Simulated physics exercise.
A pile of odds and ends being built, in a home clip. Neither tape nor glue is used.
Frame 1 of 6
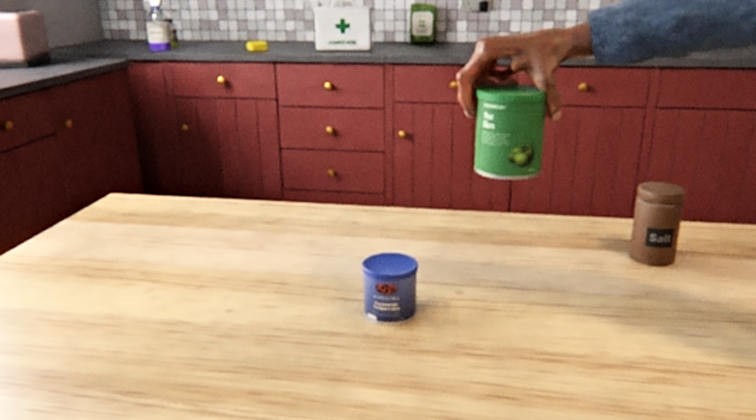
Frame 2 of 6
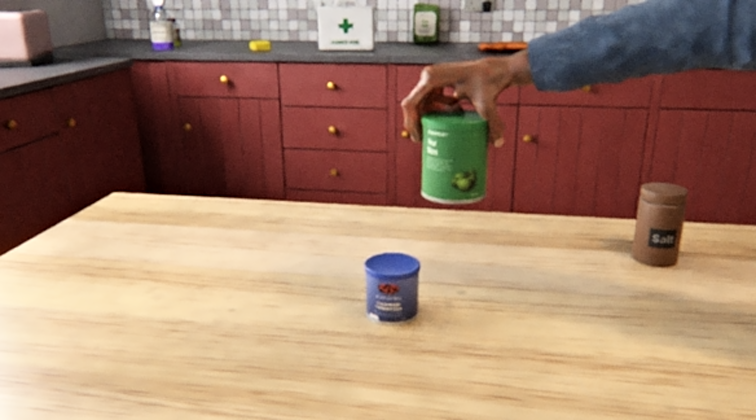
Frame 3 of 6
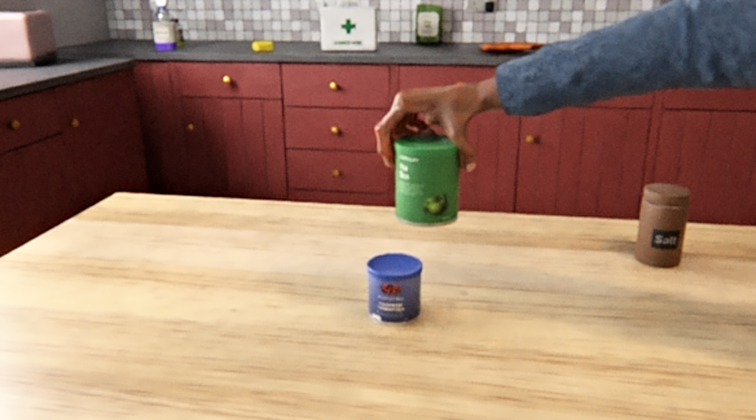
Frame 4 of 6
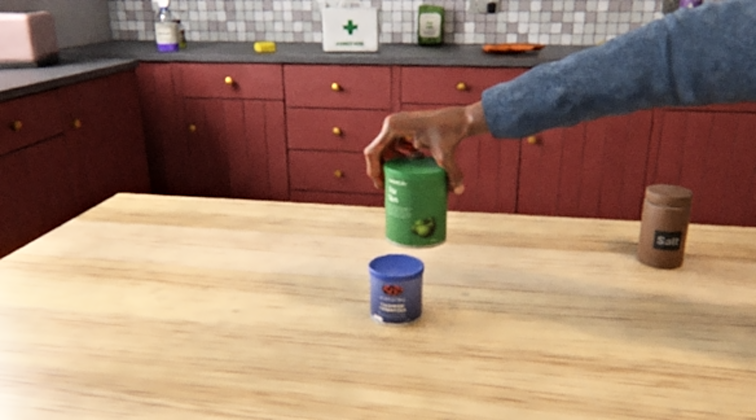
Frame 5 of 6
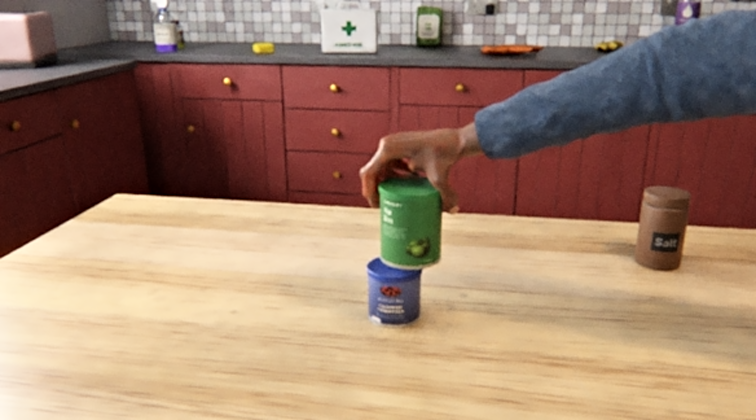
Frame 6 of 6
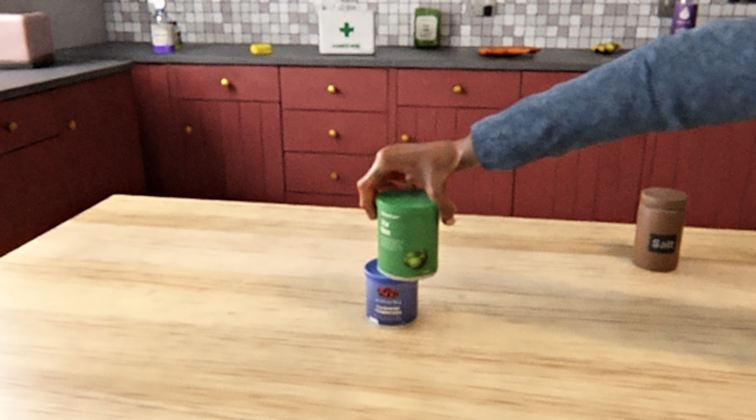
A green pot, gripped from above by a hand in a blue sleeve, moves left and down over a wooden table toward a small blue container. It descends onto the container's lid and rests there slightly off-centre, still held, while a brown jar stands to the right.
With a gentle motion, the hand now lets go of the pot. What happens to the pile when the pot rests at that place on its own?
The pile stays upright.
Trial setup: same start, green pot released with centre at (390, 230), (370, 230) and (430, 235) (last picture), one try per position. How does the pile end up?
In order, the pile stands firm, then stands firm, and lastly tumbles down.
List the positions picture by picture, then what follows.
Coming down; green pot (510, 131); brown jar (656, 224), in the first frame.
Coming down; green pot (455, 156); brown jar (659, 224), in the second frame.
Coming down; green pot (427, 180); brown jar (662, 225), in the third frame.
Coming down; green pot (417, 202); brown jar (664, 226), in the fourth frame.
Coming down; green pot (411, 222); brown jar (662, 228), in the fifth frame.
Set down, still held; green pot (408, 233); brown jar (659, 229), in the sixth frame.
Then, 0.60 s after the last picture, nothing has stirred.
Then, 1.60 s after the last picture, green pot resting near (408, 233).
At rest, all 3 in place. Seen from the same camera at the end, green pot near (408, 233). The pile stays up.
